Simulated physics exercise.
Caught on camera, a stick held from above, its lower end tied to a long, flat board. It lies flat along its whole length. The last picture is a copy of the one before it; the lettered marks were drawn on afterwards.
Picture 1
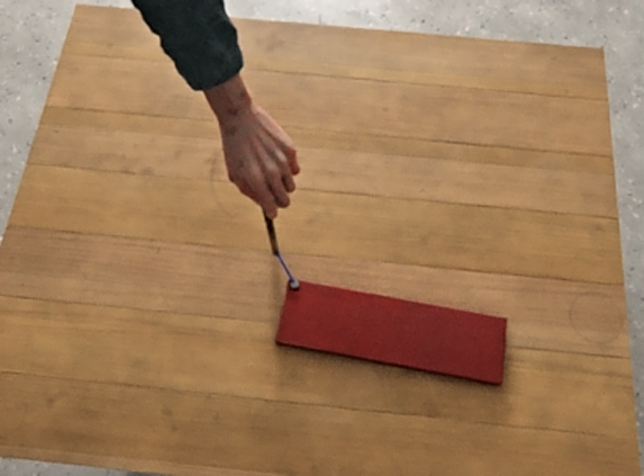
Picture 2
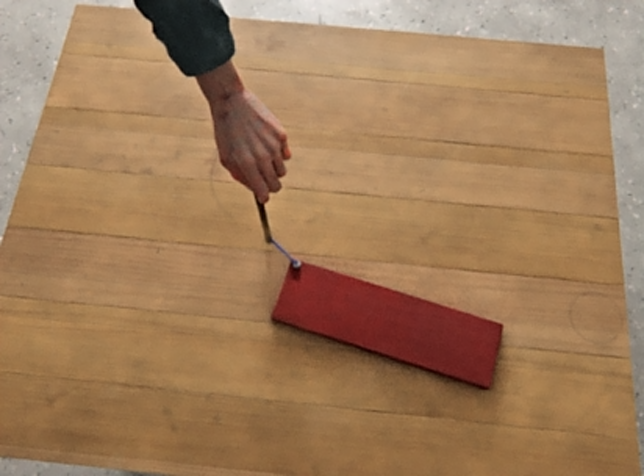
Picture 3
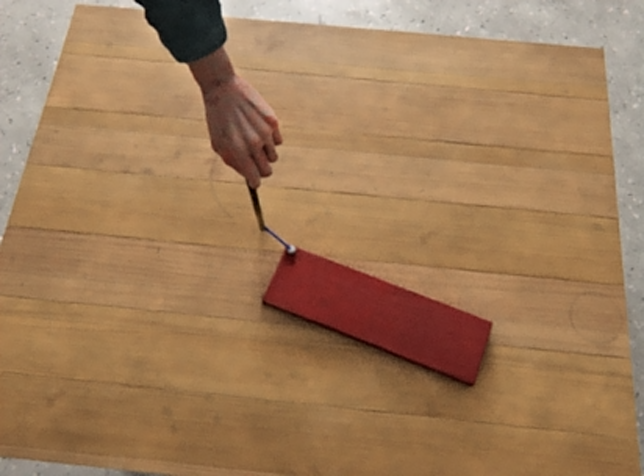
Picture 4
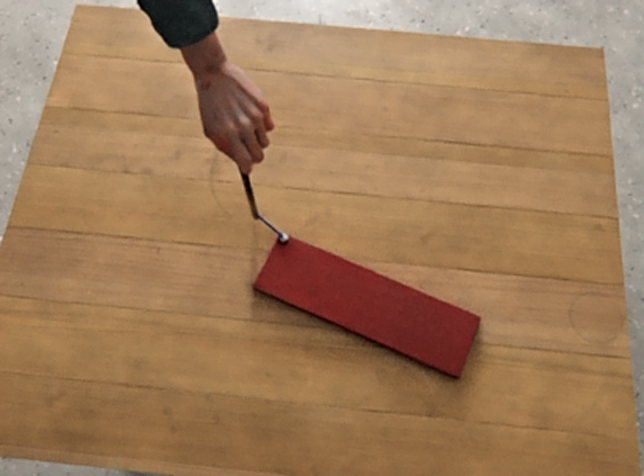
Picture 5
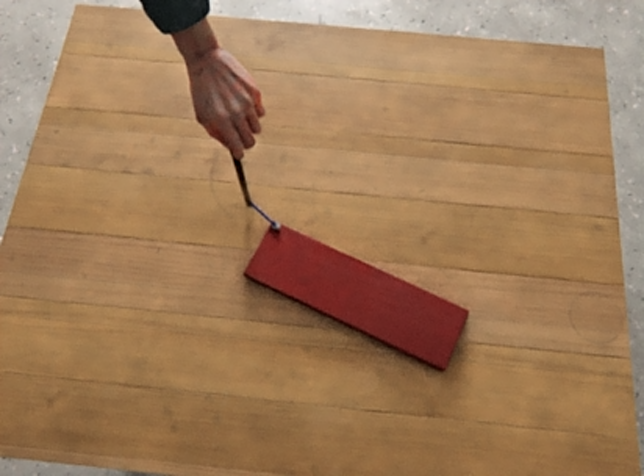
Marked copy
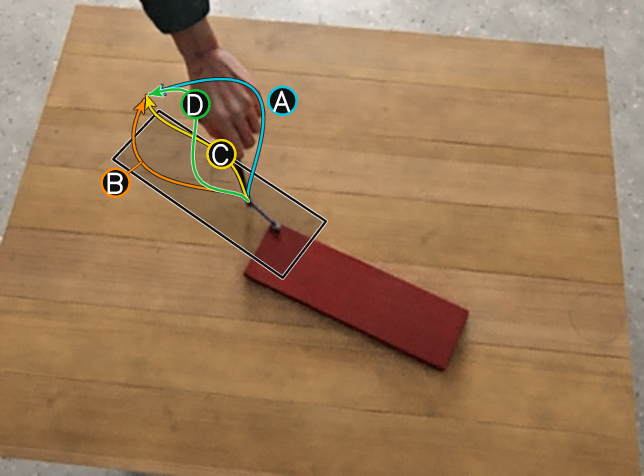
A hand pulling a red board by a thin stick at its corner, dragging it slightly up and left across a wooden surface as it turns clockwise.
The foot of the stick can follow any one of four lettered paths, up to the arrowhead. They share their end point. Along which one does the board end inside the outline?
Take B.
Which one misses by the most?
That is A.
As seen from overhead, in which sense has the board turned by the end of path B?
On that path, clockwise.
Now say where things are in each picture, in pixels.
Red board (392, 330), in the first frame.
Red board (387, 321), in the second frame.
Red board (377, 311), in the third frame.
Red board (366, 302), in the fourth frame.
Red board (355, 292), in the fifth frame.
On the copy, A from (248, 201) via (260, 99) to (152, 94); B from (248, 201) via (153, 172) to (145, 100); C from (248, 201) via (202, 141) to (147, 95); D from (248, 201) via (194, 140) to (149, 95); the outline at (217, 190).
On B. First, foot of the stick (181, 184), middle of the board (298, 254).
Then, foot of the stick (134, 145), middle of the board (240, 219).
Finally, foot of the stick (147, 97), middle of the board (219, 190); it lies in the outline.
By contrast, A leaves its middle at (256, 156); C leaves its middle at (235, 179); D leaves its middle at (239, 175).
